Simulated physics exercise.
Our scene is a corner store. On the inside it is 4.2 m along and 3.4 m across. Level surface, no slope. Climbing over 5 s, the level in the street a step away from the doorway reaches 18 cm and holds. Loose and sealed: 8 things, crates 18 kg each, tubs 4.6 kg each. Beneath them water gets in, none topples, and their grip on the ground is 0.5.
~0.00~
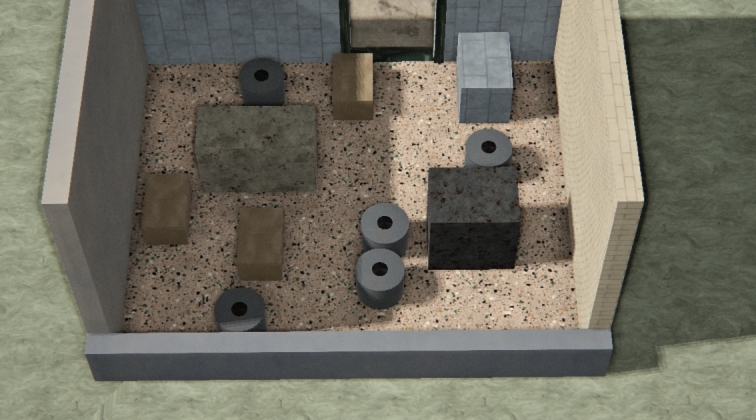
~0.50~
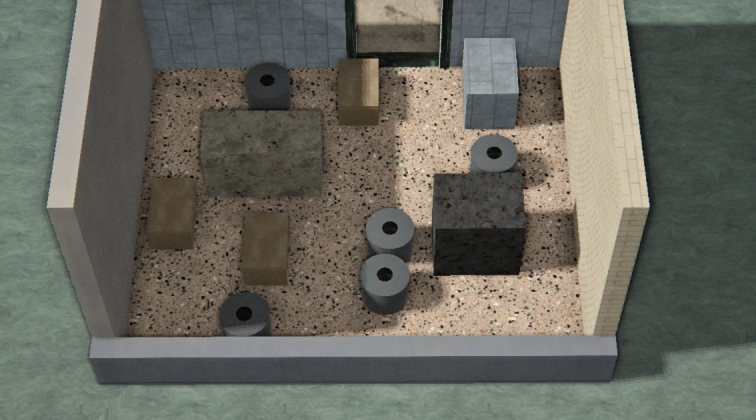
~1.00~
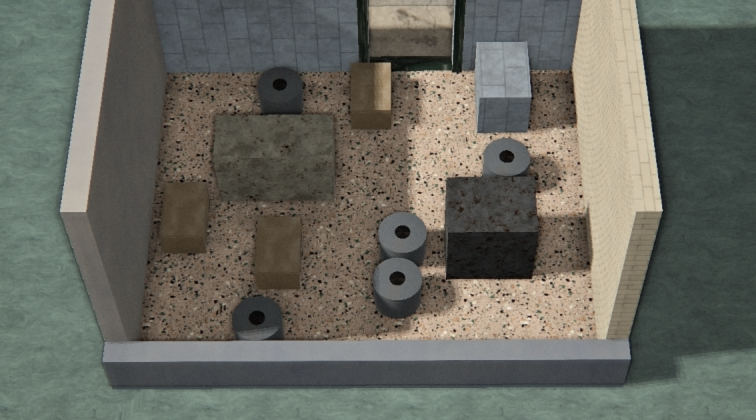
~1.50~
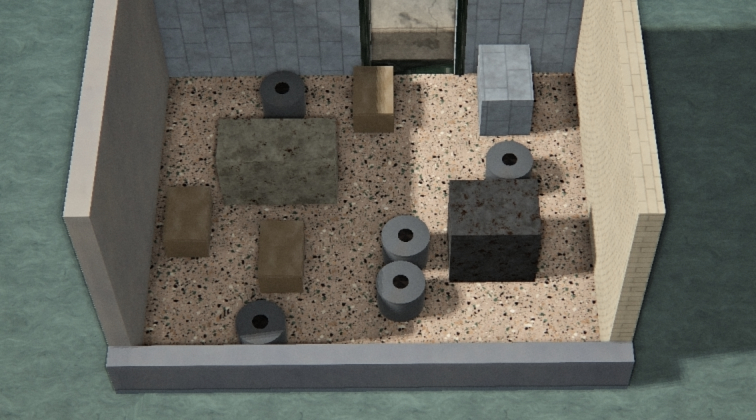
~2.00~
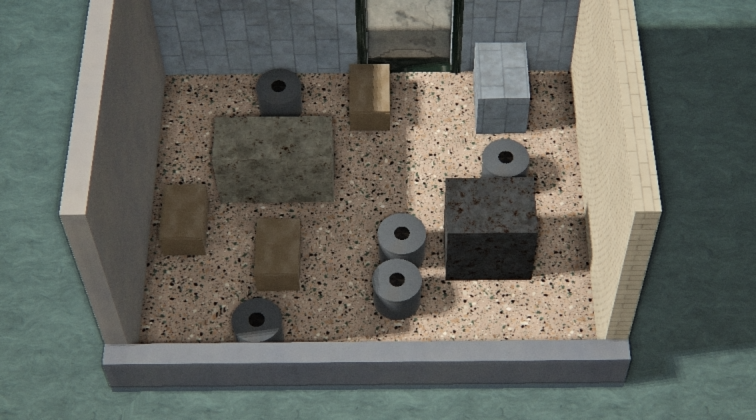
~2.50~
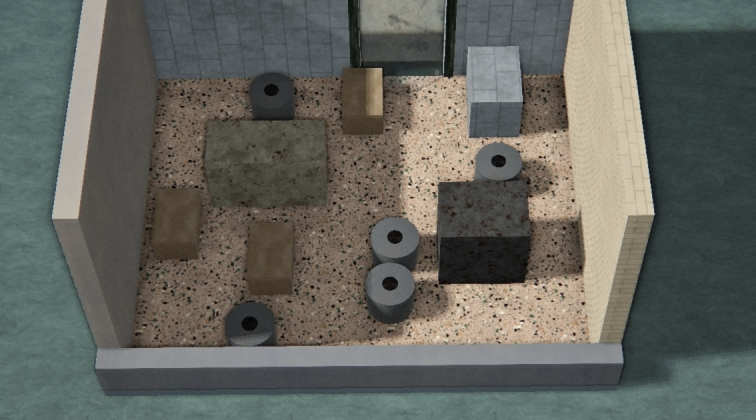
Walled room with speckled floor holding still crates, tubs and blocks, as the view shifts slightly right, then back left.
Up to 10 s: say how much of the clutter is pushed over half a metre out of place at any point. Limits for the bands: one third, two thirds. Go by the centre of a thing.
Band: Middle, one third to two thirds.
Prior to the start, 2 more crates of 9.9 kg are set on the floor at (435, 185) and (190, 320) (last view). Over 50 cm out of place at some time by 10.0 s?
Note: Item 1 exceeds the limit; item 2 stays inside the limit.
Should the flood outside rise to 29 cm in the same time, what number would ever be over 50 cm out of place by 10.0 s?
It would come to 4 of them.
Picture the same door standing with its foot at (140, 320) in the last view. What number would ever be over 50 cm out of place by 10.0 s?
In that case the number is 4.
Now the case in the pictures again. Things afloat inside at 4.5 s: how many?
The number is 0.
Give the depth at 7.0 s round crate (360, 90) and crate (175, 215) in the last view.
5 and 0 cm.
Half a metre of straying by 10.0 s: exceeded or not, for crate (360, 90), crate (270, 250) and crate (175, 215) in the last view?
Taking them in turn, the first is within the limit, the second within the limit and the third within the limit.
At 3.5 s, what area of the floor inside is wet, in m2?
Flooded: Near 1.0 m2.
After 3.5 s 0 of 8 are over 50 cm from their spots; 0 afloat.
After 4.5 s 0 of 8 are over 50 cm from their spots; 0 afloat.
After 7.0 s 1 of 8 are over 50 cm from their spots; 1 afloat.
After 10.0 s 3 of 8 are over 50 cm from their spots, and 4 have been at some point; 4 afloat.
